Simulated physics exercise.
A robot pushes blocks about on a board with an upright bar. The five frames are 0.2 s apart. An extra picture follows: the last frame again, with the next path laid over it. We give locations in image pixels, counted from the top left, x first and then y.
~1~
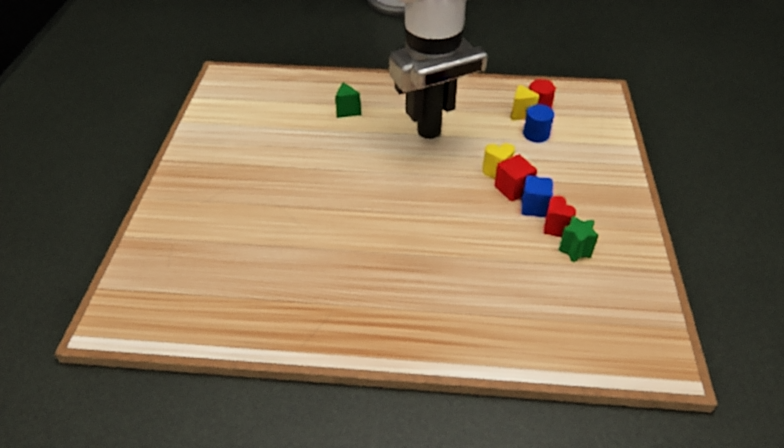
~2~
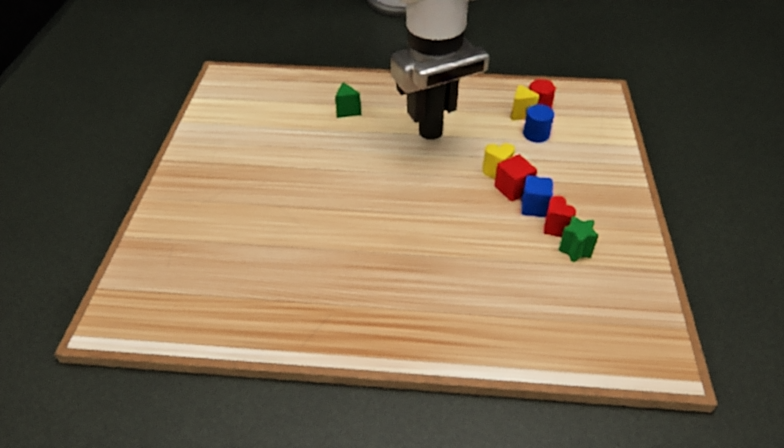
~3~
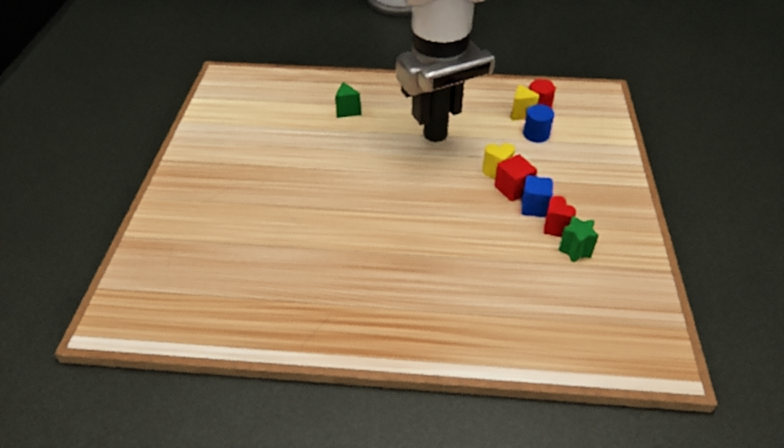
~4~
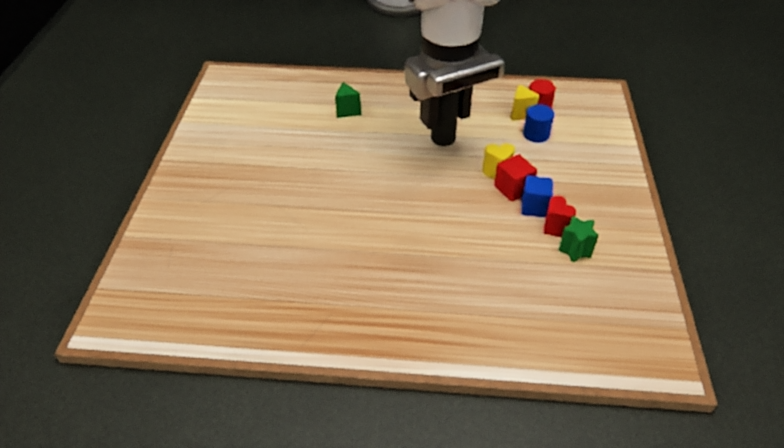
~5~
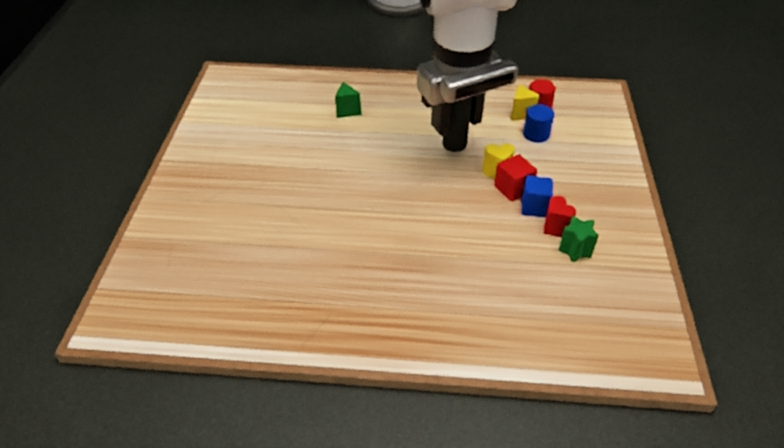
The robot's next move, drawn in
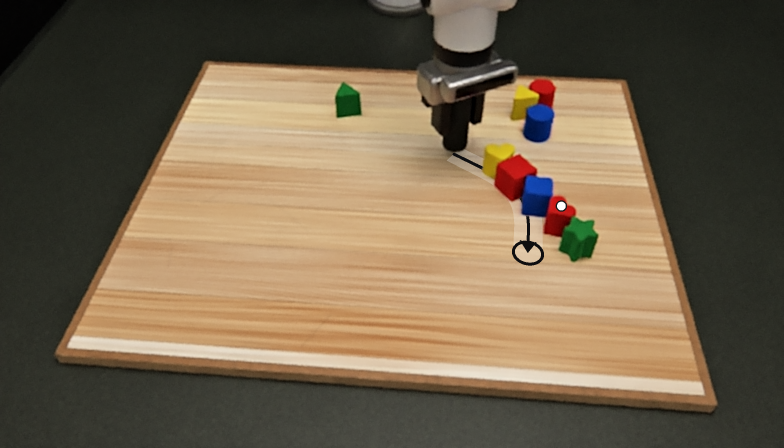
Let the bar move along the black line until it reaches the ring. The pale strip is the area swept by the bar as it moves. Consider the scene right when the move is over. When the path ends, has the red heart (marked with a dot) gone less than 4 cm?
No, that is not what happens.
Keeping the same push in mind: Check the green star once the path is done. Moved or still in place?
Its place changes.
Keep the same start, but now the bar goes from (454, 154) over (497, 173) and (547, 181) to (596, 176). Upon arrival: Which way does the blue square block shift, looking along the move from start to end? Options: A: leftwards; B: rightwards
That would be B.
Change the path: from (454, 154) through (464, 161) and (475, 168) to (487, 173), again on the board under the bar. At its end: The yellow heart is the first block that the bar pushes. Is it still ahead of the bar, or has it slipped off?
Still leading.
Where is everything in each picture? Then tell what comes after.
In the first picture, bar tip (429, 132); block tops, yellow heart (501, 150); red square block (518, 166); blue square block (540, 185); red heart (561, 206); green star (582, 228).
In the second picture, bar (431, 132); blocks unchanged.
In the third picture, bar (436, 135); blocks unchanged.
In the fourth picture, bar (443, 139); blocks unchanged.
In the fifth picture, bar (455, 144); yellow heart (501, 150); red square block (518, 166); blue square block (540, 185); red heart (561, 206); green star (582, 228).
Path on the board, from (454, 154) by way of (497, 176) and (526, 210) to (528, 253); the dot is on the red heart.
What follows on the original path. One third of the way, bar (499, 166); yellow heart (528, 155), turned 50° anticlockwise; red square block (530, 173), turned 25° clockwise; blue square block (548, 191), turned 15° anticlockwise; red heart (569, 210), turned 15° clockwise; green star (586, 233).
Two thirds of the way, bar (528, 201); yellow heart (537, 156), turned 100° anticlockwise; red square block (561, 197), turned 20° anticlockwise; blue square block (586, 211), turned 60° anticlockwise; red heart (608, 224), turned 25° clockwise; green star (592, 240), turned 15° clockwise.
At the end, bar (530, 243); yellow heart (537, 156), turned 100° anticlockwise; red square block (564, 210), turned 45° anticlockwise; blue square block (595, 216), turned 85° anticlockwise; red heart (622, 226); green star (592, 240), turned 15° clockwise.
